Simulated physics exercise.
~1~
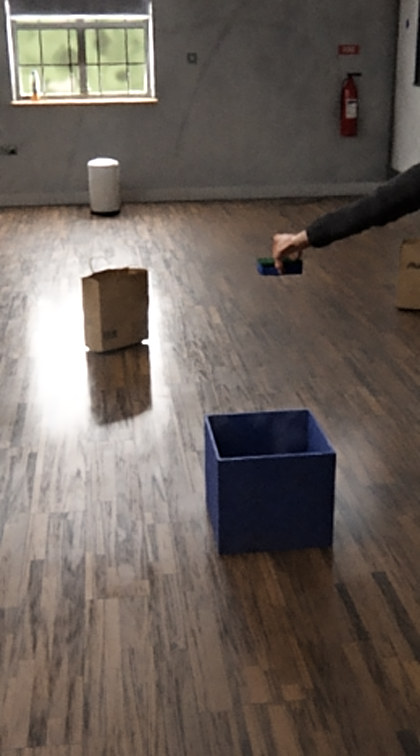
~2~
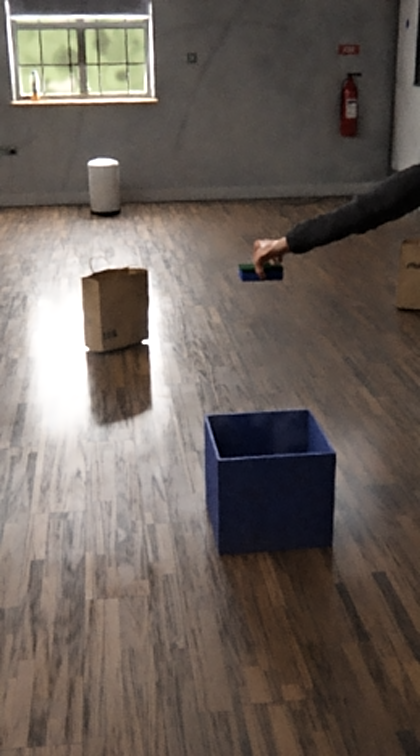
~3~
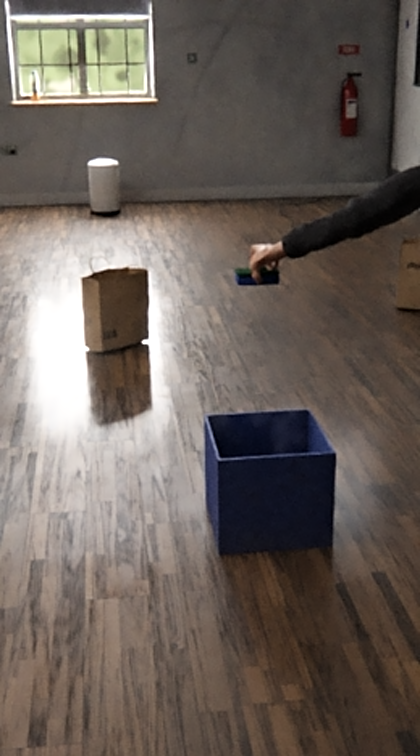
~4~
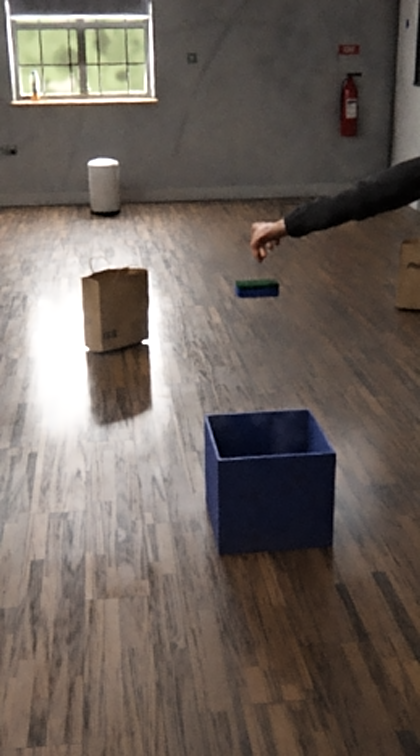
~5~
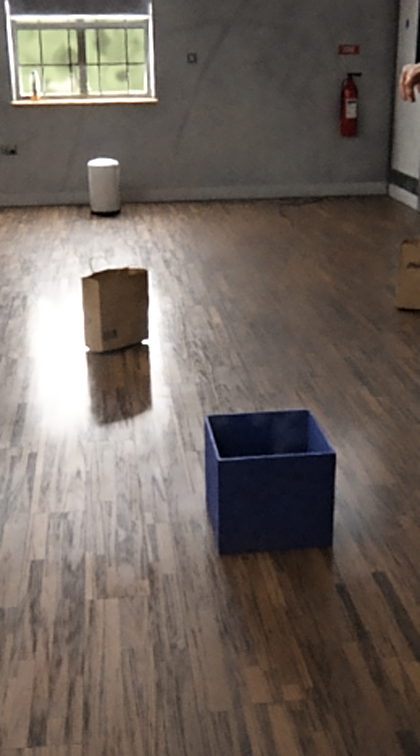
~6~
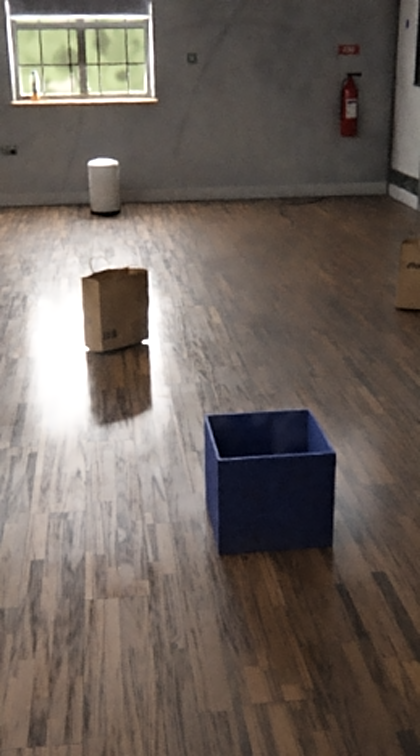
The footage shows a hand holding a blue and green sponge above an open blue crate on a wooden floor, shifting it slightly left, then letting go. The sponge drops as the arm withdraws to the right, and it ends up out of sight in the crate.
